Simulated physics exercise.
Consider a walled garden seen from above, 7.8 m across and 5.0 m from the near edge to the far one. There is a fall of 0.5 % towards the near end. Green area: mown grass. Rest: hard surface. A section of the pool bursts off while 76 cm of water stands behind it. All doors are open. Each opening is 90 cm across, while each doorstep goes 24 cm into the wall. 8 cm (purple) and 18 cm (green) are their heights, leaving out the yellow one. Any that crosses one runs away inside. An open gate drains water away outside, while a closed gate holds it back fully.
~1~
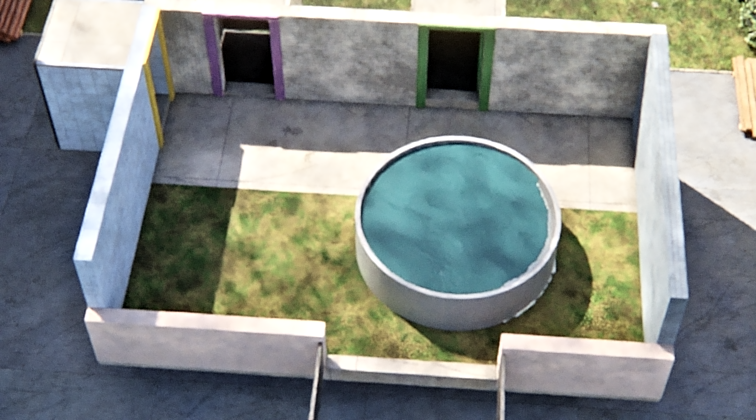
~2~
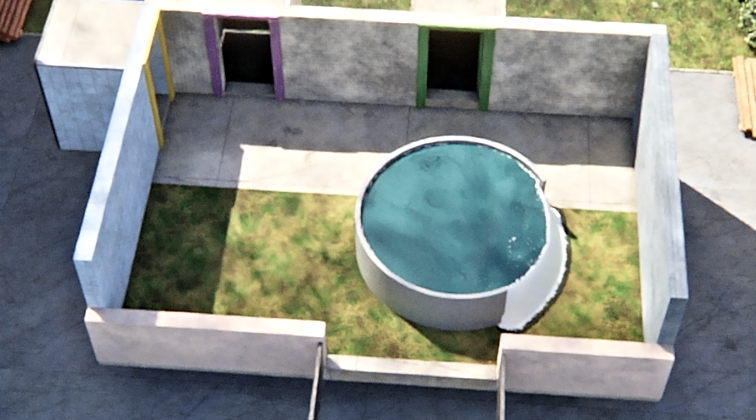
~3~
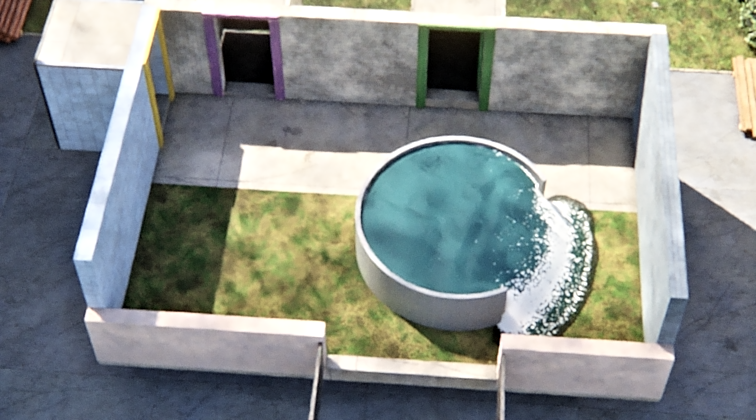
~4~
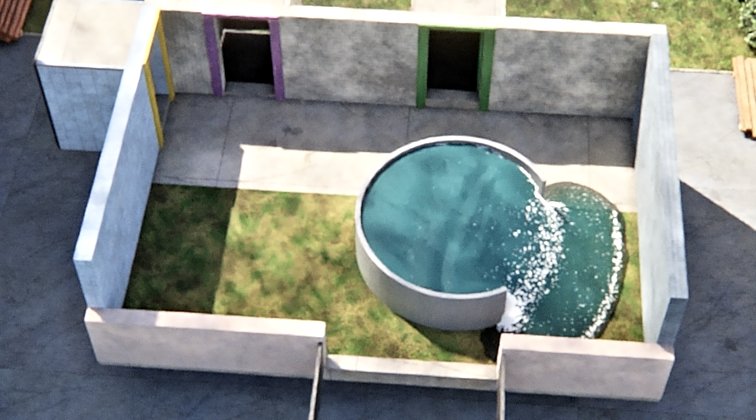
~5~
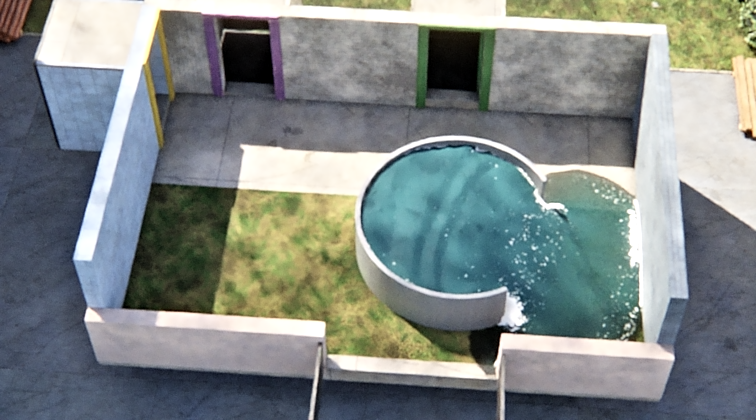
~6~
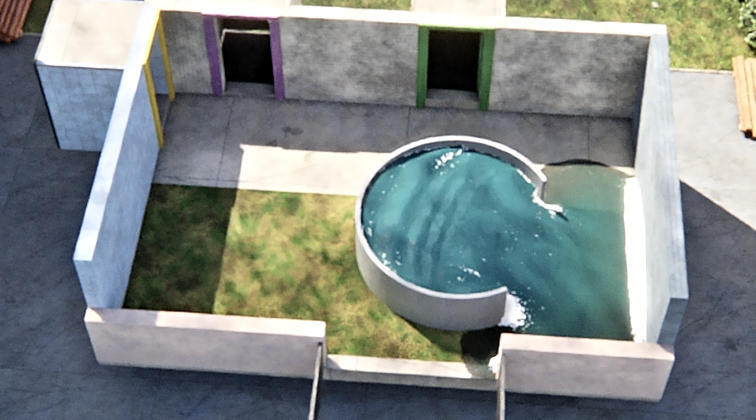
A round, pale-walled pool of teal water stands on mown grass in a walled garden, seen from high above by a still camera. A yellow-framed opening is at the left, with purple and green doorways in the back wall beyond a grey paved strip. The pool's right side bursts, and foaming water pours out, spreading across the grass to the right-hand wall.
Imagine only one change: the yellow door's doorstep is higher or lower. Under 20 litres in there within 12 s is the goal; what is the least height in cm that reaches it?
Close to 16 cm is just enough.
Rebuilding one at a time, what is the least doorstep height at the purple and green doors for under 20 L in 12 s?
About 7.5 cm at purple and about 8.5 cm at green.
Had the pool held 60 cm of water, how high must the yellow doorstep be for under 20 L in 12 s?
Around 11.5 cm high.
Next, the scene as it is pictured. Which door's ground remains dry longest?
The yellow one.
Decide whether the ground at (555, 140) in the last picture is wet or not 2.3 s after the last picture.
By then it is awash.
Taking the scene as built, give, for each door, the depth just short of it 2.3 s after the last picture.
Purple 0, green 9, yellow 0 cm.
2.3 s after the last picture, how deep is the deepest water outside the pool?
Roughly 44 cm.
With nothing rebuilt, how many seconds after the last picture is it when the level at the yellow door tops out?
5.0 s.
Then, 0.7 s after the last picture water covers 25 % of the floor, deepest (66 cm) near (628, 322); it has not reached the yellow door.
Then, 2.3 s after the last picture water covers 40 % of the floor, deepest (44 cm) near (643, 374); it has not reached the yellow door.
Then, 11.3 s after the last picture water covers 100 % of the floor, deepest (14 cm) near (116, 340); 10 cm at the yellow door, 15 litres in over its 17 cm doorstep.
At the yellow door as built, the water peaked near 21 cm, 4.9 s after the last picture.
Run again over the same 12 s with other heights there, 42 litres in over 14.5 cm, 2 litres over 19.5 cm. The limit of 20 litres is kept from about 16 cm up.
